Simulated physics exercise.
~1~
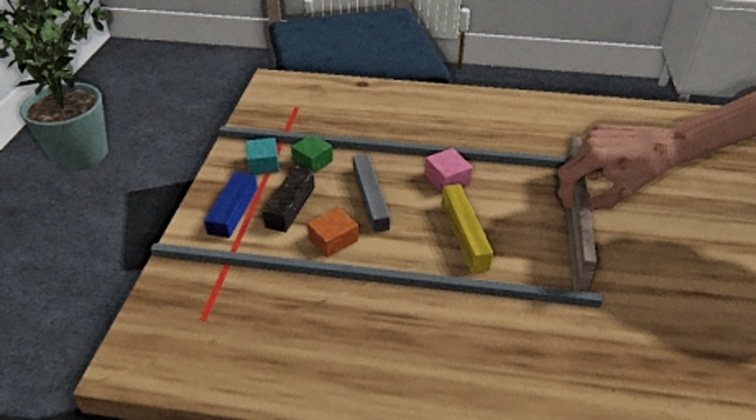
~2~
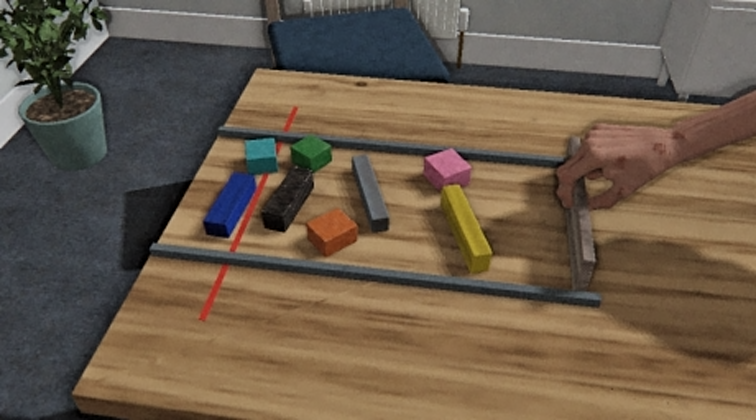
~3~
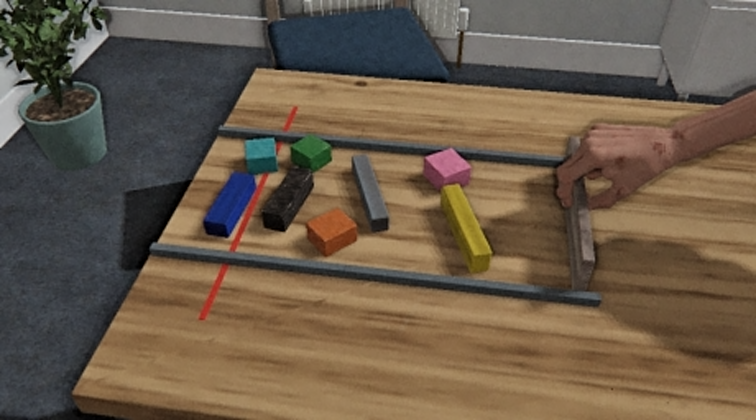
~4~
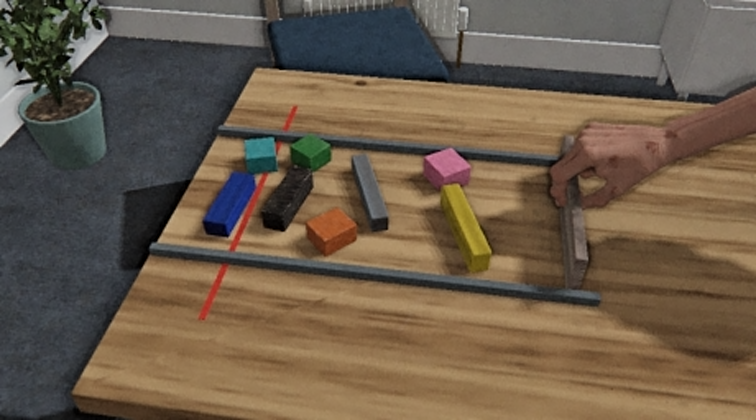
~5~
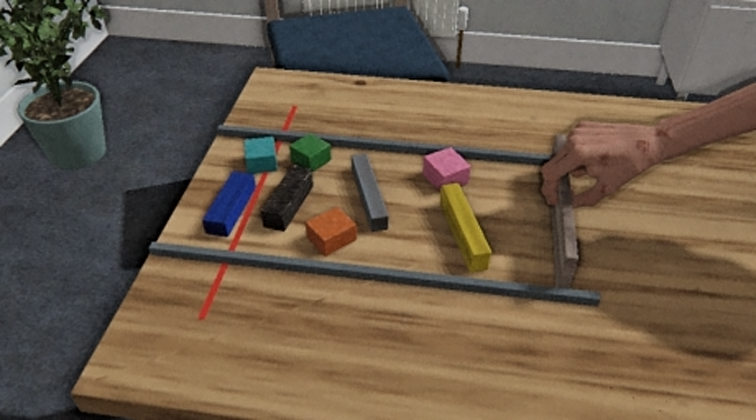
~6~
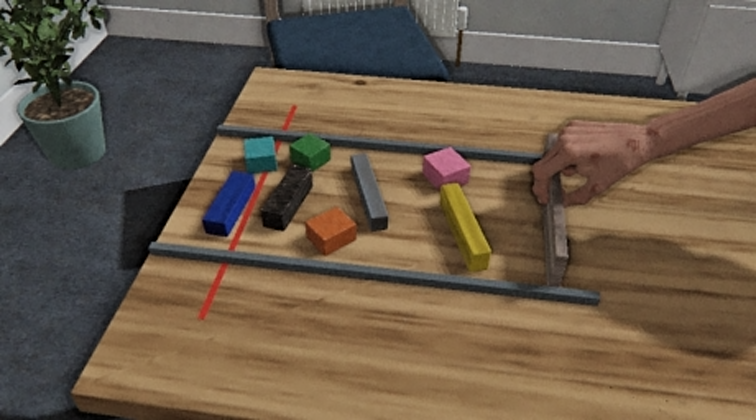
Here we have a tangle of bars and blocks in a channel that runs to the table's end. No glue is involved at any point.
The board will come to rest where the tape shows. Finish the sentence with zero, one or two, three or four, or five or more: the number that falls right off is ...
The number that falls right off is one or two.
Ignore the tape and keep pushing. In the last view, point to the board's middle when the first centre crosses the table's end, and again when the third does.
Its centre point is roughly (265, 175) and later (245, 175).
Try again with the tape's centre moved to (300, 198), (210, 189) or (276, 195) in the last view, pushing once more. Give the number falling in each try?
Tallies in the order given: 0, 6, 0.
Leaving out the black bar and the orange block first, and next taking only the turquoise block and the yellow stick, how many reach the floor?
Result, first then second: 0, 0.
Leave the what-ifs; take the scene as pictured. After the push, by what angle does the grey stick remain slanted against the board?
The angle is some 10°.
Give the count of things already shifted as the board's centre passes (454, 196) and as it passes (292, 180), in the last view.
By then 2, and later 8.
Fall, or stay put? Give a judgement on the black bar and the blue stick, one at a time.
Outcome for the black bar: Still in position; outcome for the blue stick: Down and off.
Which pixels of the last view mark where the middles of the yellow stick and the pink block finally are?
You'll see the yellow stick at (239, 202), with the pink block at (257, 145).
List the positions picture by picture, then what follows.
Blue stick (232, 204); turquoise block (262, 156); black bar (290, 199); board (578, 210); tape (258, 195), in the first frame.
Turquoise block (261, 157); green block (311, 154), in the second frame.
Black bar (289, 198); pink block (447, 171), in the third frame.
Blue stick (231, 203); orange block (331, 231), in the fourth frame.
Turquoise block (261, 156); board (562, 207), in the fifth frame.
Blue stick (230, 203); turquoise block (260, 155); black bar (288, 197); board (553, 206); tape (256, 193), in the sixth frame.
Early on, none off yet; blue stick at rest near (230, 203); turquoise block at rest near (260, 155); black bar at rest near (288, 197).
A while later, none off yet; blue stick travelled a little near (210, 201); turquoise block travelled about its own width near (237, 156); black bar travelled about its own width near (236, 195).
Finally, the number that fall off is one or two; lost, blue stick.
